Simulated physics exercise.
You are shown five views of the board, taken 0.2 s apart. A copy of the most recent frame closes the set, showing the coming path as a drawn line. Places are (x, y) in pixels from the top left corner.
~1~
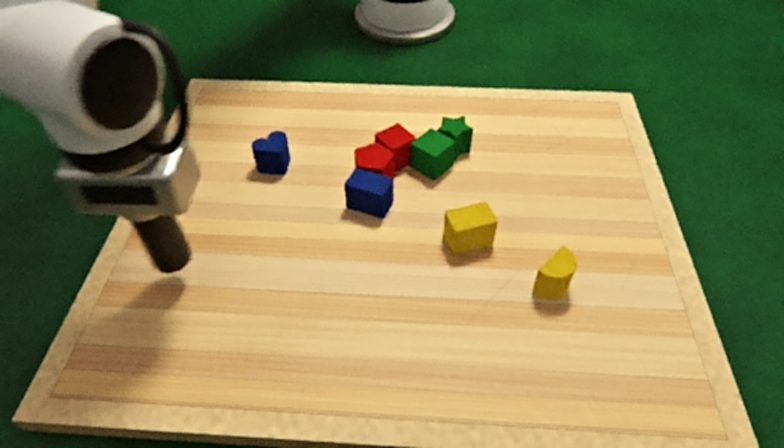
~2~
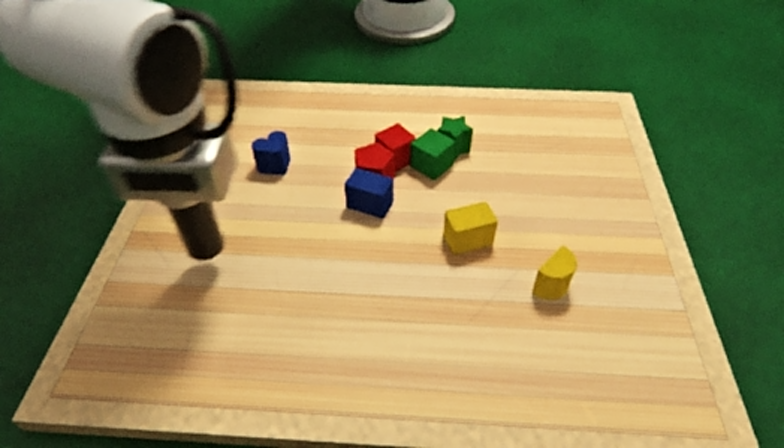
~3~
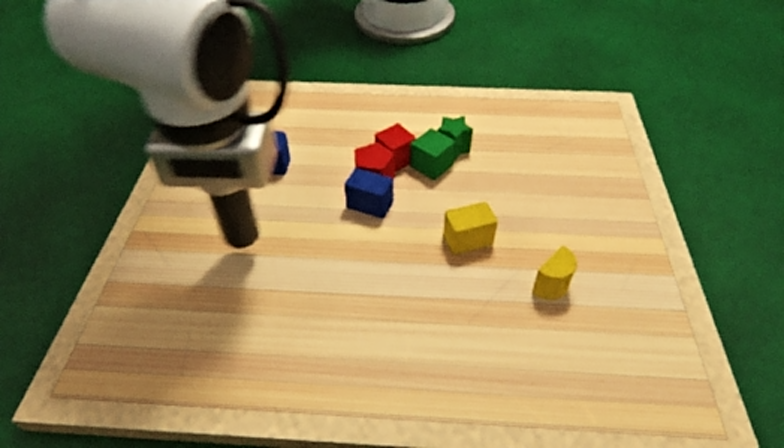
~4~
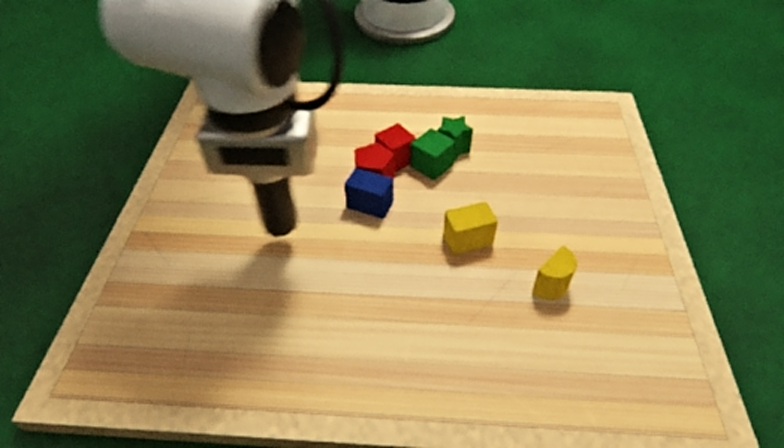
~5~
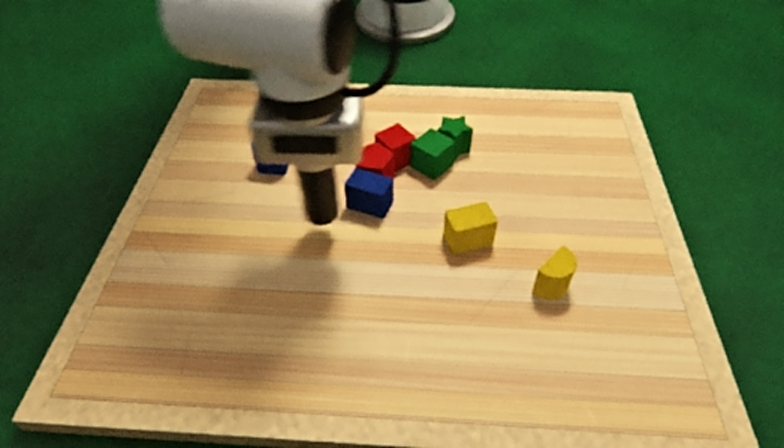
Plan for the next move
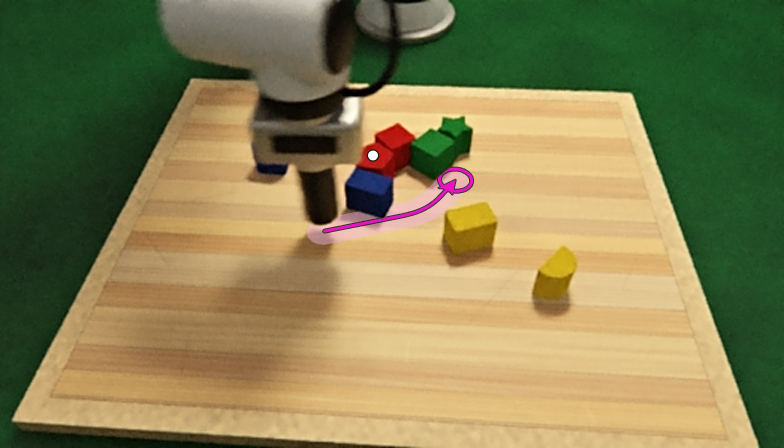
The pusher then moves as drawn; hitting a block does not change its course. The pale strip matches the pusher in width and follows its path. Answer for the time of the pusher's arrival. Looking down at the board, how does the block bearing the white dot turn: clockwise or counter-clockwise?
It turns round anticlockwise.
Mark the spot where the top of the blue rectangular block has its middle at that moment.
Expect it around (394, 172).
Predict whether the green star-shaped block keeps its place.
It gets no push and keeps its place.
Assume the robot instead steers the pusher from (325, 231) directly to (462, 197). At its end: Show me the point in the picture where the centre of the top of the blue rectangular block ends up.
It is at (399, 165).
Path on the board, from (325, 231) by way of (377, 221) and (426, 208) to (456, 180); the dot is on the red pentagonal block.
The first path, step by step. One third of the way, pusher at (376, 204); blue rectangular block at (381, 176), turned 25° anticlockwise.
Two thirds of the way, pusher at (427, 191); blue rectangular block at (394, 172), turned 50° anticlockwise; red pentagonal block at (377, 152), turned 25° anticlockwise; red square at (396, 130).
At the end, pusher at (457, 163); blue rectangular block at (394, 172), turned 50° anticlockwise; red pentagonal block at (377, 152), turned 25° anticlockwise; red square at (396, 130); green square in place; green star-shaped block in place.
